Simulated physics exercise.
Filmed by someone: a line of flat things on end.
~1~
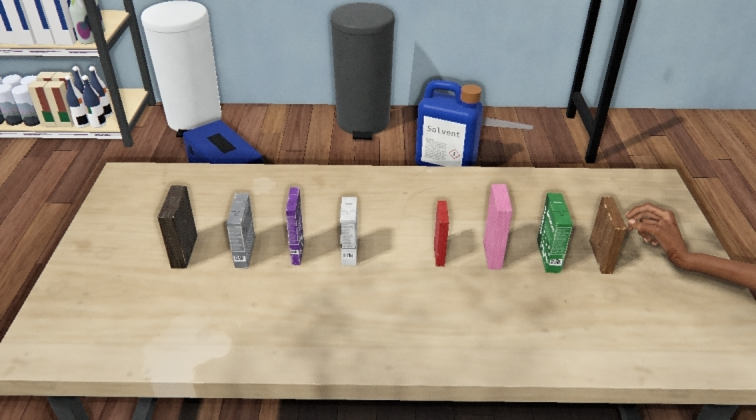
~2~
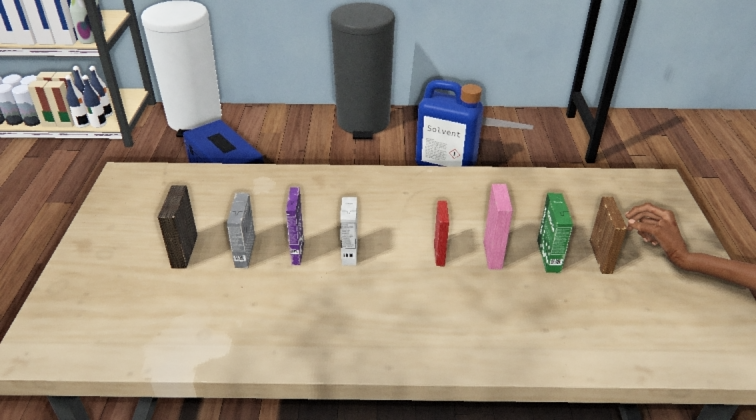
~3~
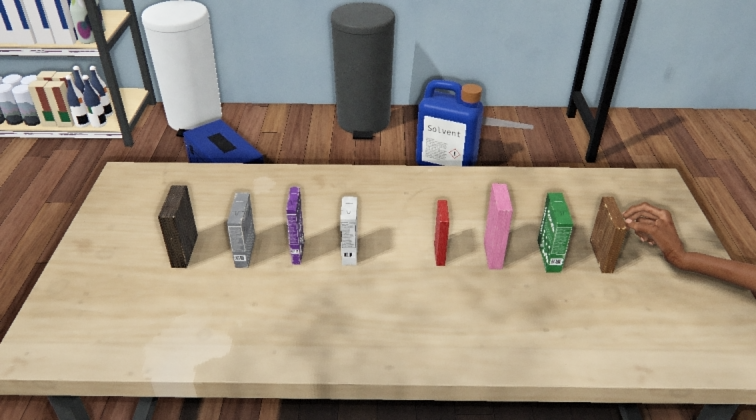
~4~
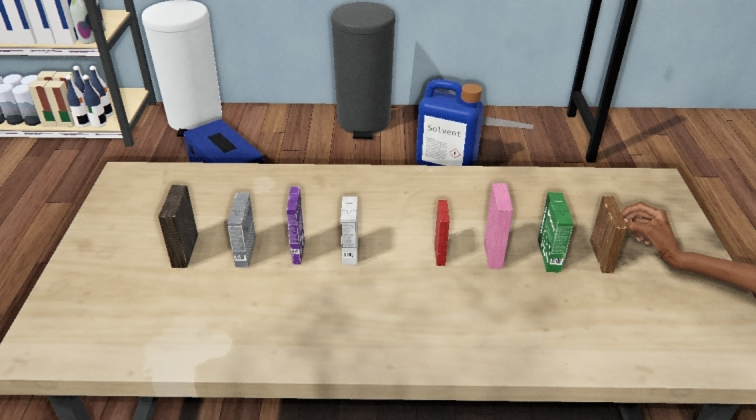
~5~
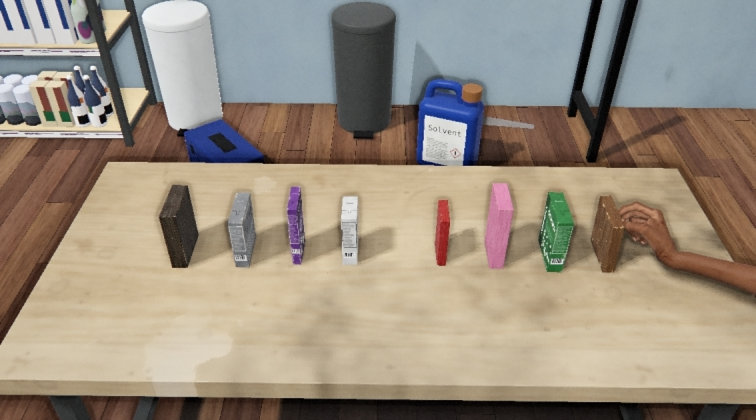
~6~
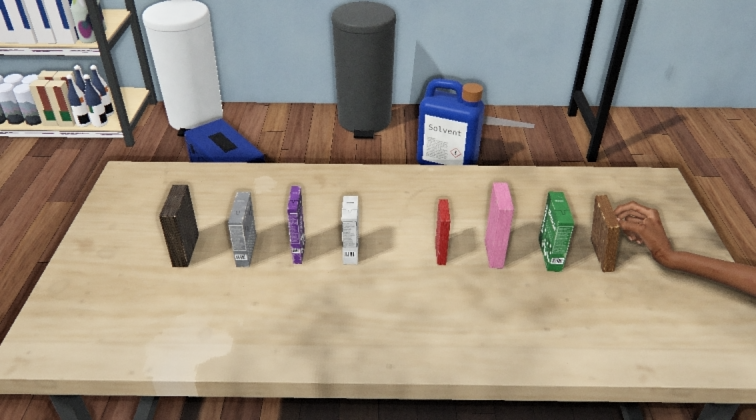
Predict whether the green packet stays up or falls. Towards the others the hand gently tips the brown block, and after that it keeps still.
Fallen.
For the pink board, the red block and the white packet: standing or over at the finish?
The pink board goes down; the red block goes down; the white packet remains standing.
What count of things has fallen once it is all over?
Total count - 4.
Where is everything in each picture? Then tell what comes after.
Green packet (554, 233); red block (441, 234), in the first picture.
Pink board (497, 227); grey packet (242, 231), in the second picture.
Purple packet (295, 227); red block (442, 233), in the third picture.
White packet (350, 231); pink board (497, 227), in the fourth picture.
Brown block 3° over; grey packet (243, 230); purple packet (296, 226), in the fifth picture.
Brown block 8° over; green packet (555, 232); red block (443, 233), in the sixth picture.
Then, 0.50 s on from there, brown block 88° over; green packet turned 24° from how it was put near (523, 231); pink board turned 17° from how it was put.
Then, 0.80 s on from there, brown block 90° over; green packet turned 69° from how it was put near (500, 240); pink board on its side; red block on its side.
In the end, toppled on the table, green packet, red block and pink board; the other 3 unmoved. At the end, from the last picture's camera, green packet near (501, 242).
